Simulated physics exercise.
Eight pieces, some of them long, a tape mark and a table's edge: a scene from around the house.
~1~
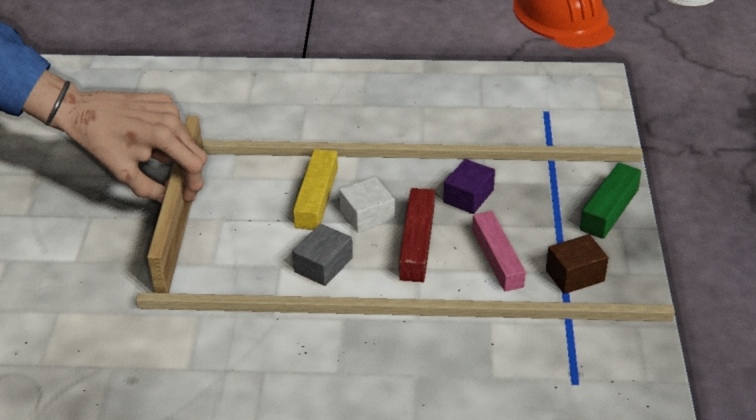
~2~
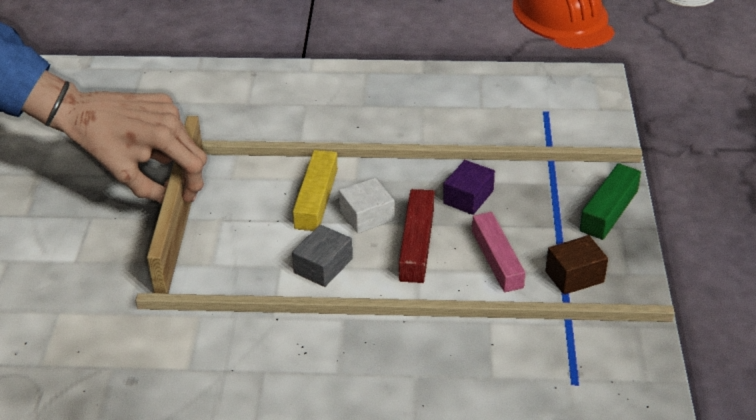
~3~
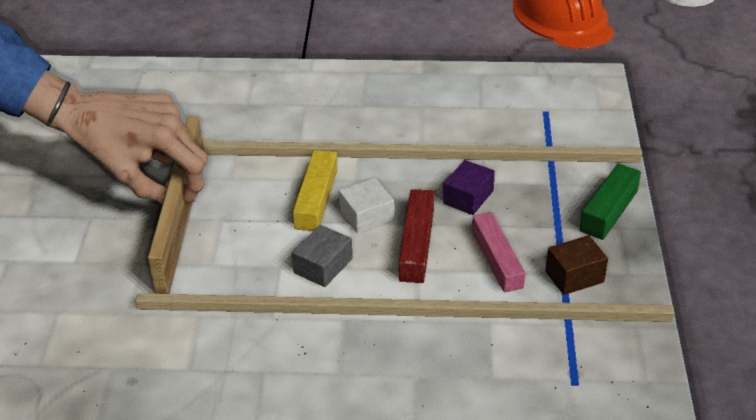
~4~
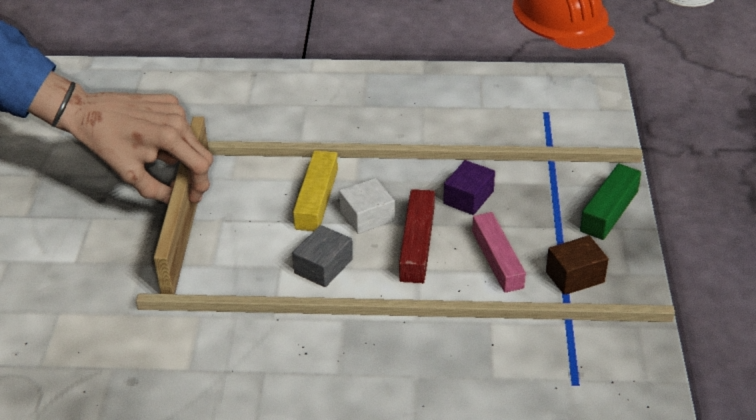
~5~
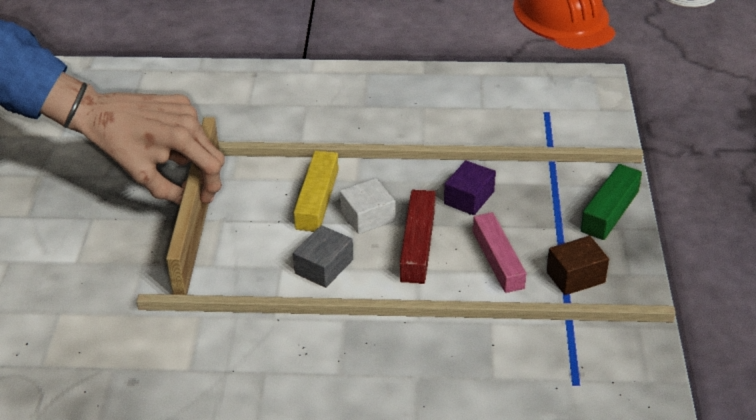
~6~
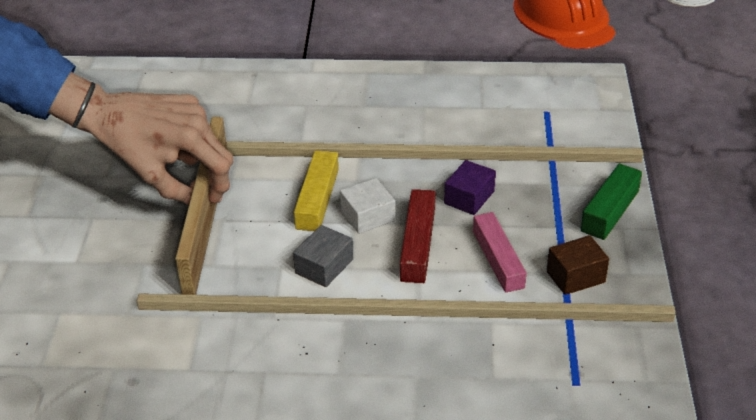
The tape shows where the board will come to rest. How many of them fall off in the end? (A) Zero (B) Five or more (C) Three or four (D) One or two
Answer: D.
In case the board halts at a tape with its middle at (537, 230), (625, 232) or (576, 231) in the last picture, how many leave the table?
First 0, then 6, then 2.
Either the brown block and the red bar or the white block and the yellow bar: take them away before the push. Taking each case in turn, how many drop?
Falls come to 0 the first time and 1 the other time.
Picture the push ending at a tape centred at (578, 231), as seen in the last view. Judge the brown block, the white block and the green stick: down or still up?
Starting with the brown block, it ends up falling, then the white block keeps its place, then the green stick ends up falling.
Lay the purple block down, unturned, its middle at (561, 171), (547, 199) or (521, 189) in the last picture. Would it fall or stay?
Going through them in order, it does not come off, then does not come off, then does not come off.
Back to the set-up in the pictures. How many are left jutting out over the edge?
That comes to 2 of them.
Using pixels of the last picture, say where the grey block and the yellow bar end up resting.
Around (584, 255) and around (569, 194).
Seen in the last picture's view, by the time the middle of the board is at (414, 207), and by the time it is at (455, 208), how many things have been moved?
That makes 6 at the first spot and 7 at the second.
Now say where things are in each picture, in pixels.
Green stick (611, 200); brown block (577, 264); pink bar (498, 250); board (178, 202); tape (559, 230), in the first picture.
Brown block (576, 265); white block (367, 205), in the second picture.
Pink bar (498, 251); board (179, 202), in the third picture.
Green stick (611, 201); red bar (417, 235), in the fourth picture.
Brown block (577, 265); grey block (324, 256), in the fifth picture.
Green stick (612, 201); brown block (577, 265); pink bar (499, 252); board (204, 203); tape (560, 231), in the sixth picture.
Soon after, none off yet; green stick at rest near (612, 201); brown block at rest near (577, 265); pink bar at rest near (499, 252).
After that, none off yet; green stick at rest near (612, 201); brown block at rest near (581, 266); pink bar displaced a little near (541, 261).
In the end, the number that fall off is one or two; gone, brown block.
